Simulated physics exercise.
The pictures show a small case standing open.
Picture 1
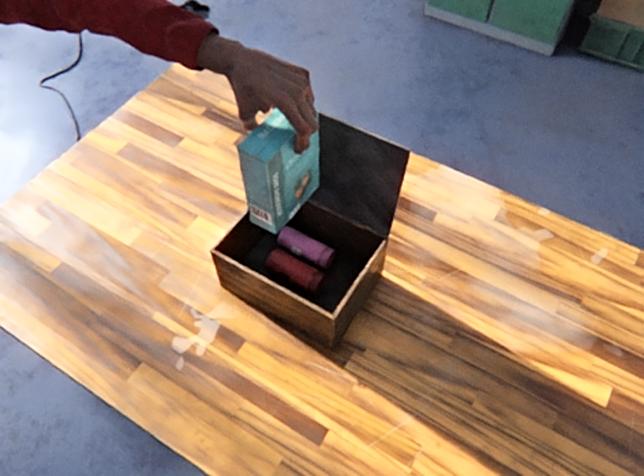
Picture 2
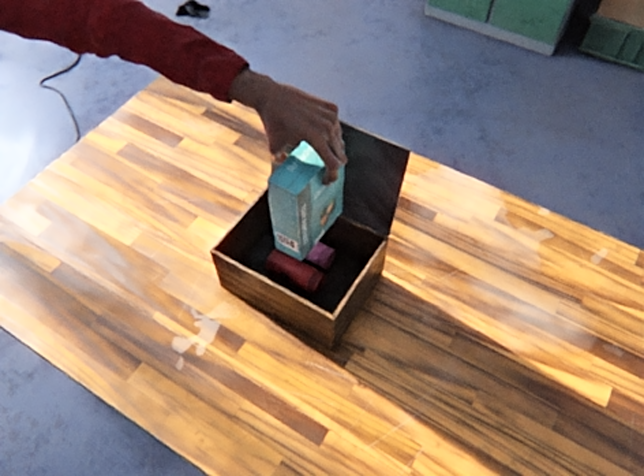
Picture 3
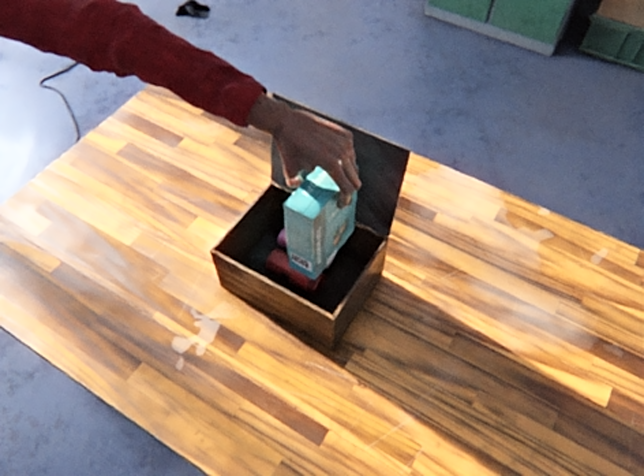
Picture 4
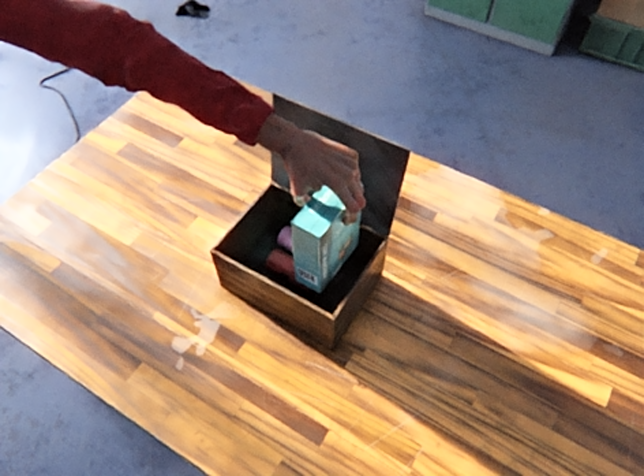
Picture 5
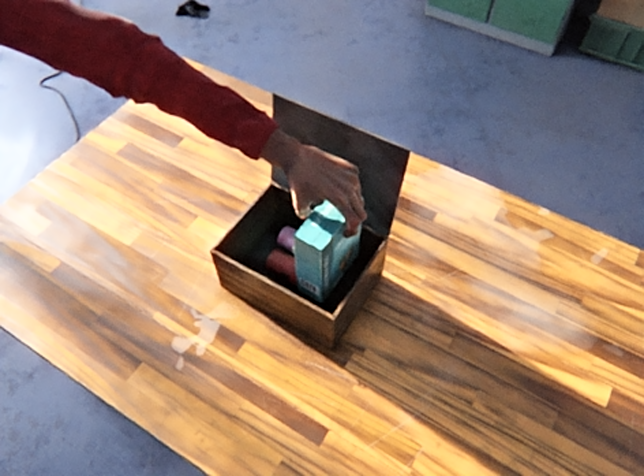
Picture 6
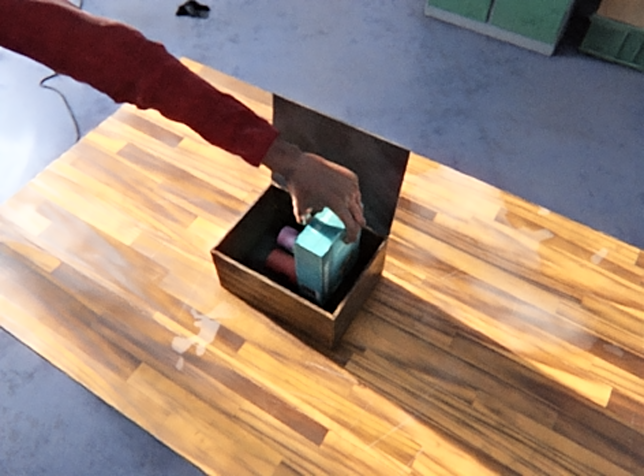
A hand in a dark red sleeve reaches from the upper left over a small open wooden case on a striped wood table, seen from above at an angle, with blue-grey floor around it. Pink and red cylinders lie inside the case, and green cabinets stand at the upper right. The hand moves a turquoise packet rightward and lowers it upright into the case's right side, still holding it.
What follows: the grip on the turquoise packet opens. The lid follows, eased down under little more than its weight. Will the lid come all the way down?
In the end the lid stays ajar.
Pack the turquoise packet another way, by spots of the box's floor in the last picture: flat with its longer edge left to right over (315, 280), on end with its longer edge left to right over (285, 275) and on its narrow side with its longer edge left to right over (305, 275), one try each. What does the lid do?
In the first case it shuts flat; in the second case it is held up; in the third case it sits on the rim.
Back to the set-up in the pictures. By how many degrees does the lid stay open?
Some 50° above the rim.
Then, 1.00 s later than the last frame, lid starting down; turquoise packet tilted by 42° near (342, 256); red shaker moved about its own width; pink shaker moved about its own width.
Then, 1.80 s later than the last frame, lid 66° above the rim; turquoise packet tilted by 43° near (333, 263); red shaker moved about its own width; pink shaker moved about its own width.
When it is over, lid 49° above the rim; lying over in the box, turquoise packet; moved from the start, red shaker; pink shaker as before. End places, in pixels of the last picture, turquoise packet near (326, 273).
